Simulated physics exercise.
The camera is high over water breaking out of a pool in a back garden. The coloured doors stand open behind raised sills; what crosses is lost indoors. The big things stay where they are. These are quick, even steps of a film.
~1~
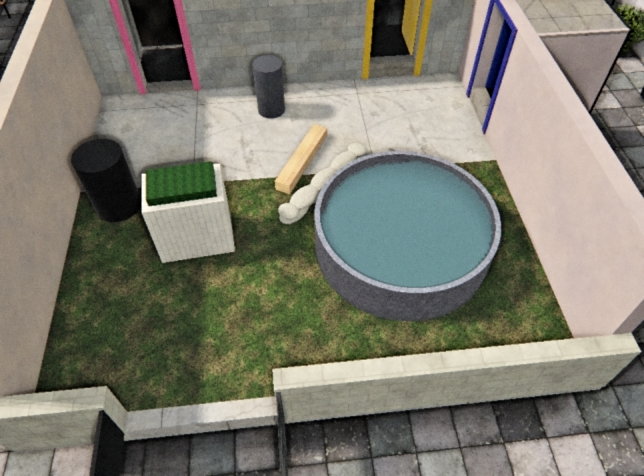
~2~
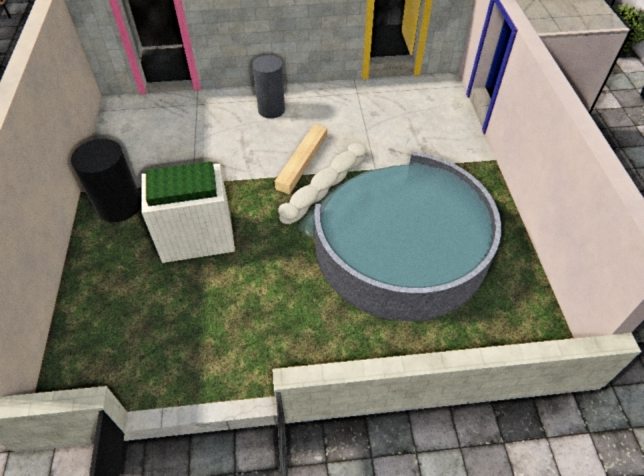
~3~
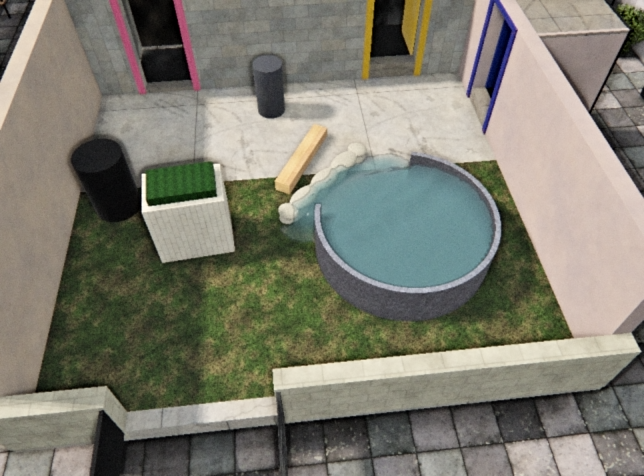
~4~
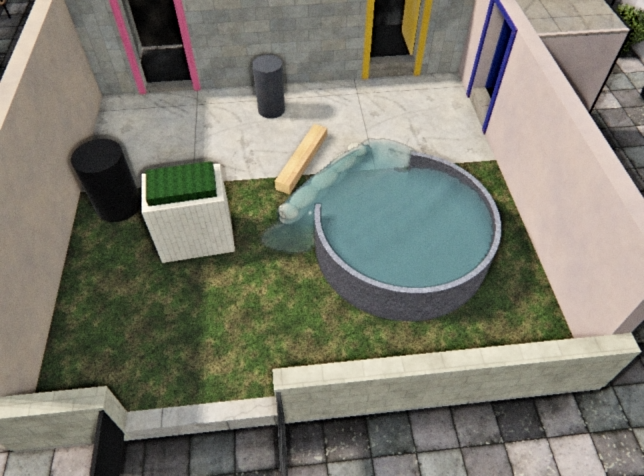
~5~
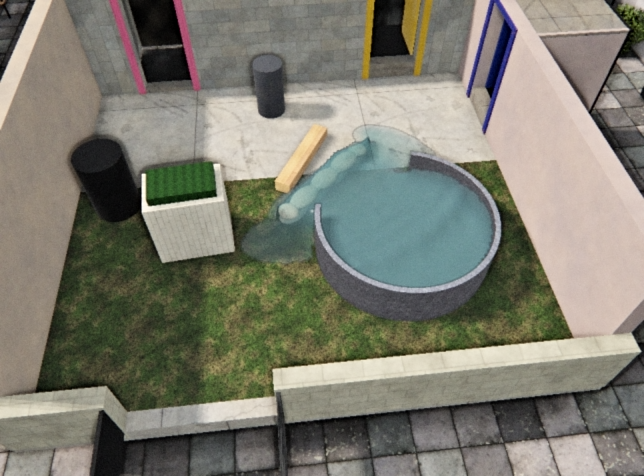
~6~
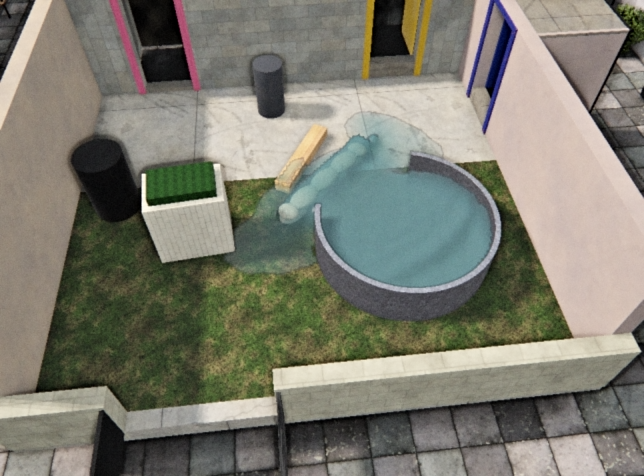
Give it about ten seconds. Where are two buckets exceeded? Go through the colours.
In the end: The pink door stays under that; the blue door stays under that; the yellow door stays under that.
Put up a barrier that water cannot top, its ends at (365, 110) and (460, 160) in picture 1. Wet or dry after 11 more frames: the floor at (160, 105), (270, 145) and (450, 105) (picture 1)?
In turn: No water, awash, no water.
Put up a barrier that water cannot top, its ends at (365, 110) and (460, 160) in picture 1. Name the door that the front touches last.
The blue door.
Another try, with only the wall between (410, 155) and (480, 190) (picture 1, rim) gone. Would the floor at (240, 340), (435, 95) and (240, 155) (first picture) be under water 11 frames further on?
In that order: No water, flooded, dry.
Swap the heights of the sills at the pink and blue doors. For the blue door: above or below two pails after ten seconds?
In short: The blue one floods.
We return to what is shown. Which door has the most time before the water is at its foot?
Last comes the pink door.
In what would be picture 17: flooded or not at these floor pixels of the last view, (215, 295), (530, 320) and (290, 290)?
In turn: Under water, dry, awash.
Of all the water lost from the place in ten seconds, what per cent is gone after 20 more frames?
About 0 per cent.
A moment on, water covers 30 % of the floor; the pink door not reached, the blue door not reached, the yellow door wet at the sill, nothing in.
Next, water covers 45 % of the floor; the pink door not reached, the blue door wet at the sill, nothing in, the yellow door wet at the sill, nothing in.
Then, water covers 70 % of the floor; the pink door not reached, the blue door wet at the sill, nothing in, the yellow door wet at the sill, nothing in.
Later, water covers 90 % of the floor; the pink door wet at the sill, nothing in, the blue door wet at the sill, nothing in, the yellow door wet at the sill, nothing in.
In the end, water covers 95 % of the floor; the pink door wet at the sill, nothing in, the blue door wet at the sill, nothing in, the yellow door wet at the sill, nothing in.
